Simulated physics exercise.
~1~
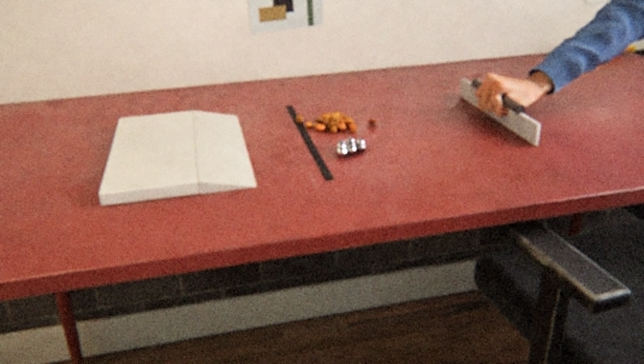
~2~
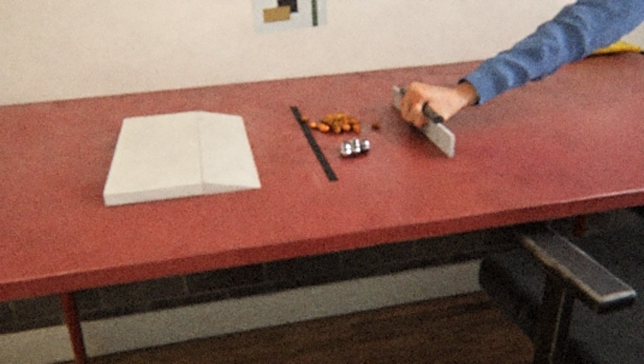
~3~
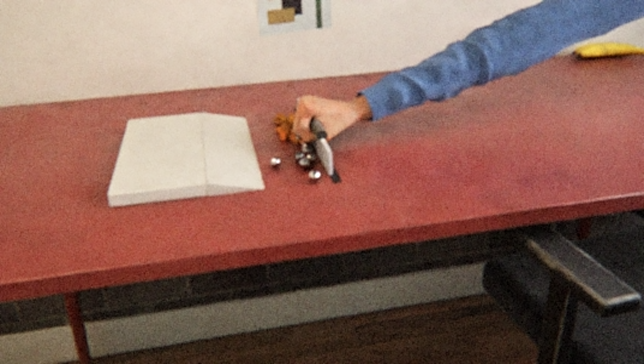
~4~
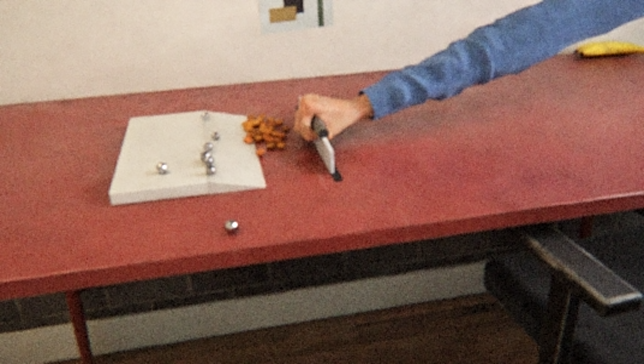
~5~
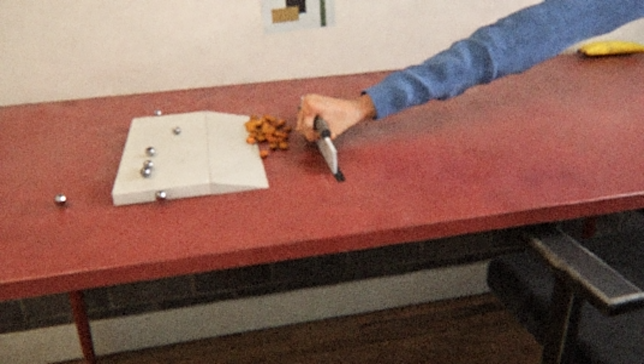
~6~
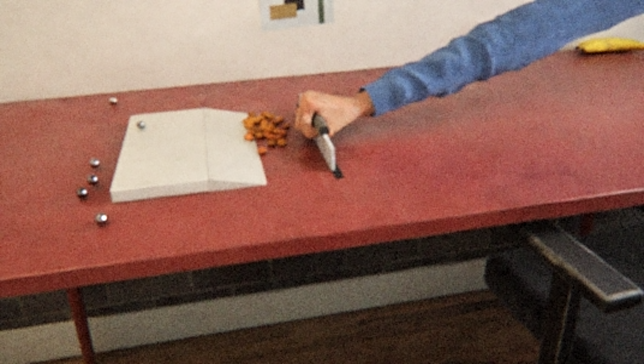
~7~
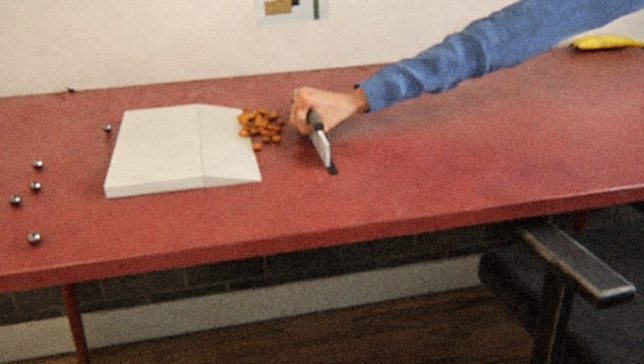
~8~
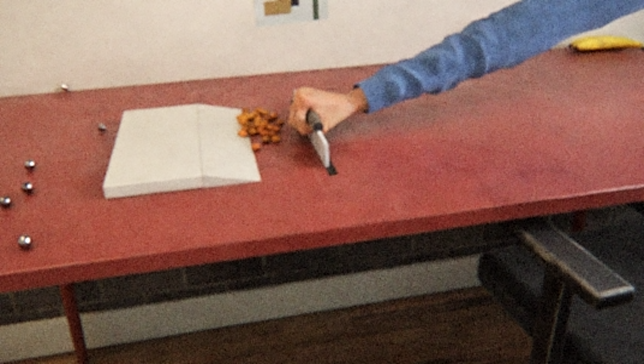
A red table against a pale wall is seen from slightly above through a gently swaying camera, with a dark chair at the lower right. A white slab with a sloping right edge sits at left, and beside it lie a strip of black tape, a heap of orange-brown bits and a cluster of shiny silver pieces. A hand in a blue sleeve slides a scraper leftward into both heaps and stops at the tape. The silver pieces scatter on across the slab and off its far side, while the brown bits halt by the ramp. Finally, the silver pieces rest spread over the table's left end, the hand still holding the scraper at the tape.
